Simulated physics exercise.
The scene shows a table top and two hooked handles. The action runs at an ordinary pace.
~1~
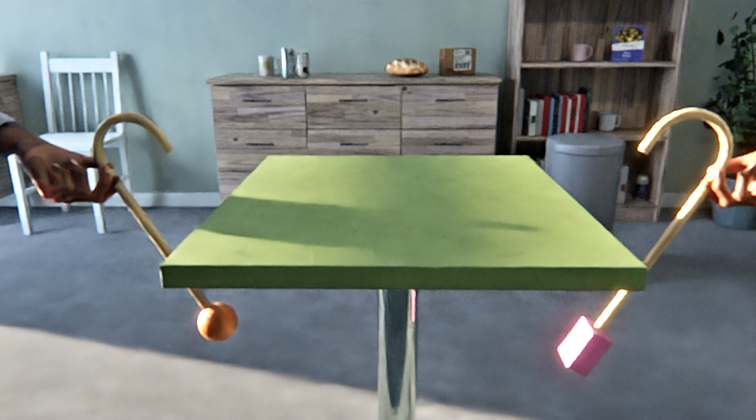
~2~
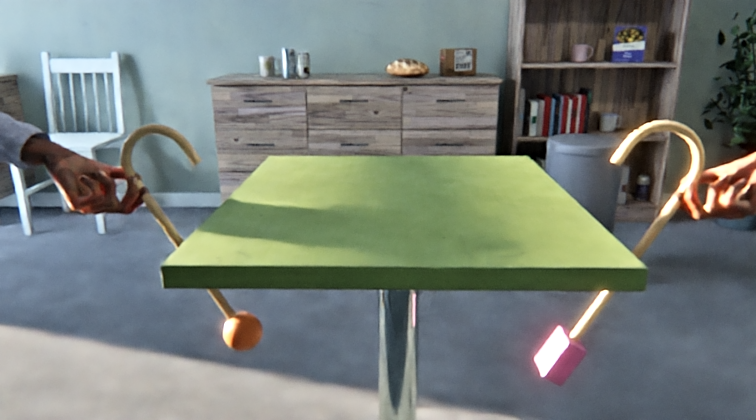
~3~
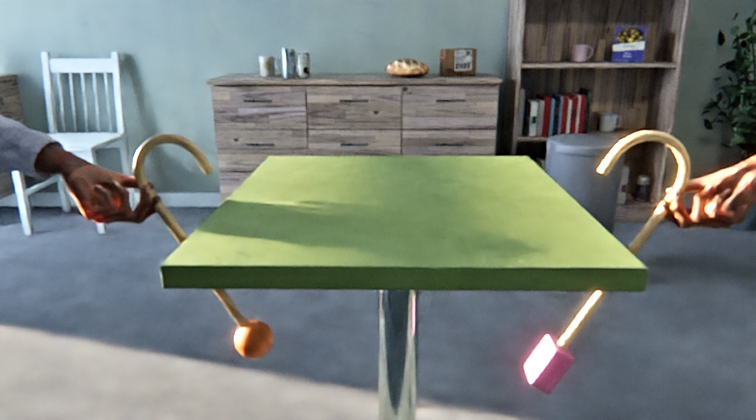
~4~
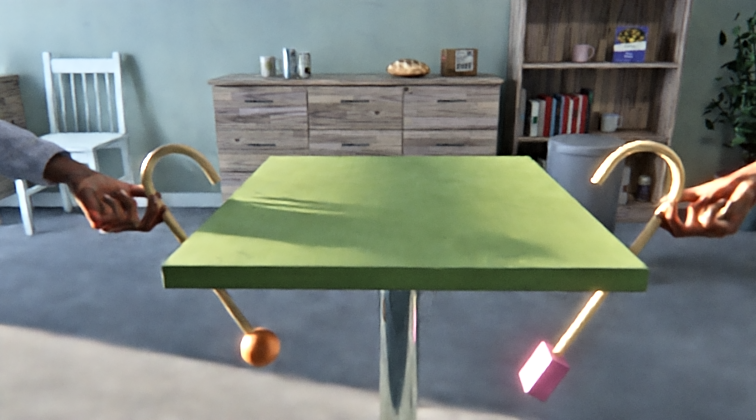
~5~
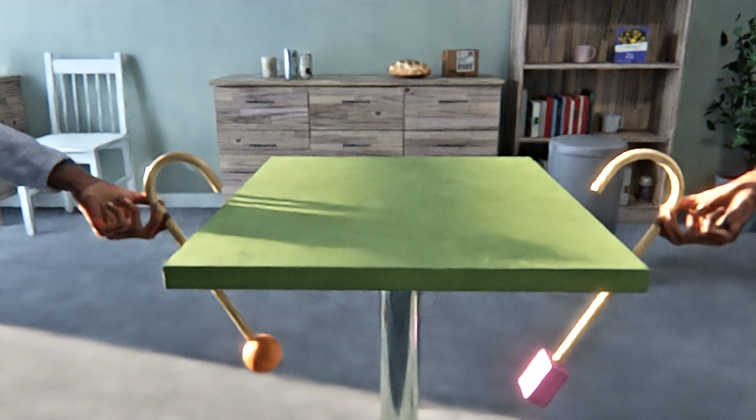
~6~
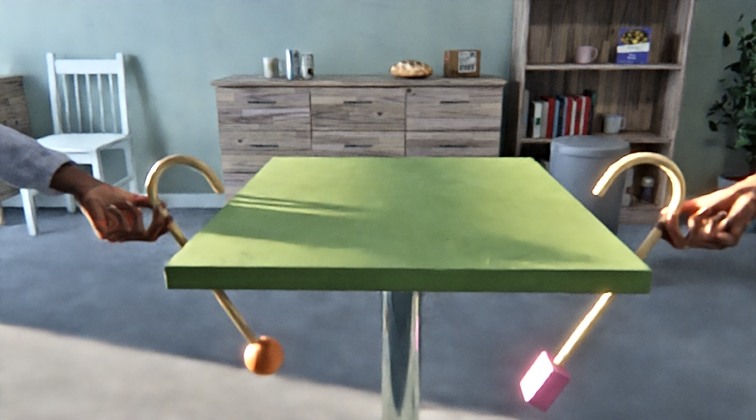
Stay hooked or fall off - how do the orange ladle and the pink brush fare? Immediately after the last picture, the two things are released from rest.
Result: My guess is the orange ladle falls free; my guess is the pink brush falls free.
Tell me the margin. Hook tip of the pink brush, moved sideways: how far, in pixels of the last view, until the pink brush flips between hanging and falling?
Push it left around 24 pixels and you reach the switch.
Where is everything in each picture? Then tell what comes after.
The first frame shows still on the way; orange ladle (179, 229); pink brush (626, 241); table (399, 203).
The second frame shows still on the way; pink brush (600, 251); table (399, 203).
The third frame shows still on the way; orange ladle (217, 248); table (399, 203).
The fourth frame shows still on the way; pink brush (582, 269); table (400, 203).
The fifth frame shows still on the way; orange ladle (226, 264); table (401, 204).
The sixth frame shows in place, still held; orange ladle (228, 267); pink brush (583, 280); table (403, 204).
Then, 0.28 s past the last view, orange ladle in the air near (241, 407); pink brush in the air.
Then, 0.44 s past the last view, orange ladle in the air; pink brush in the air.
Finally, the orange ladle slips off; the pink brush slips off.
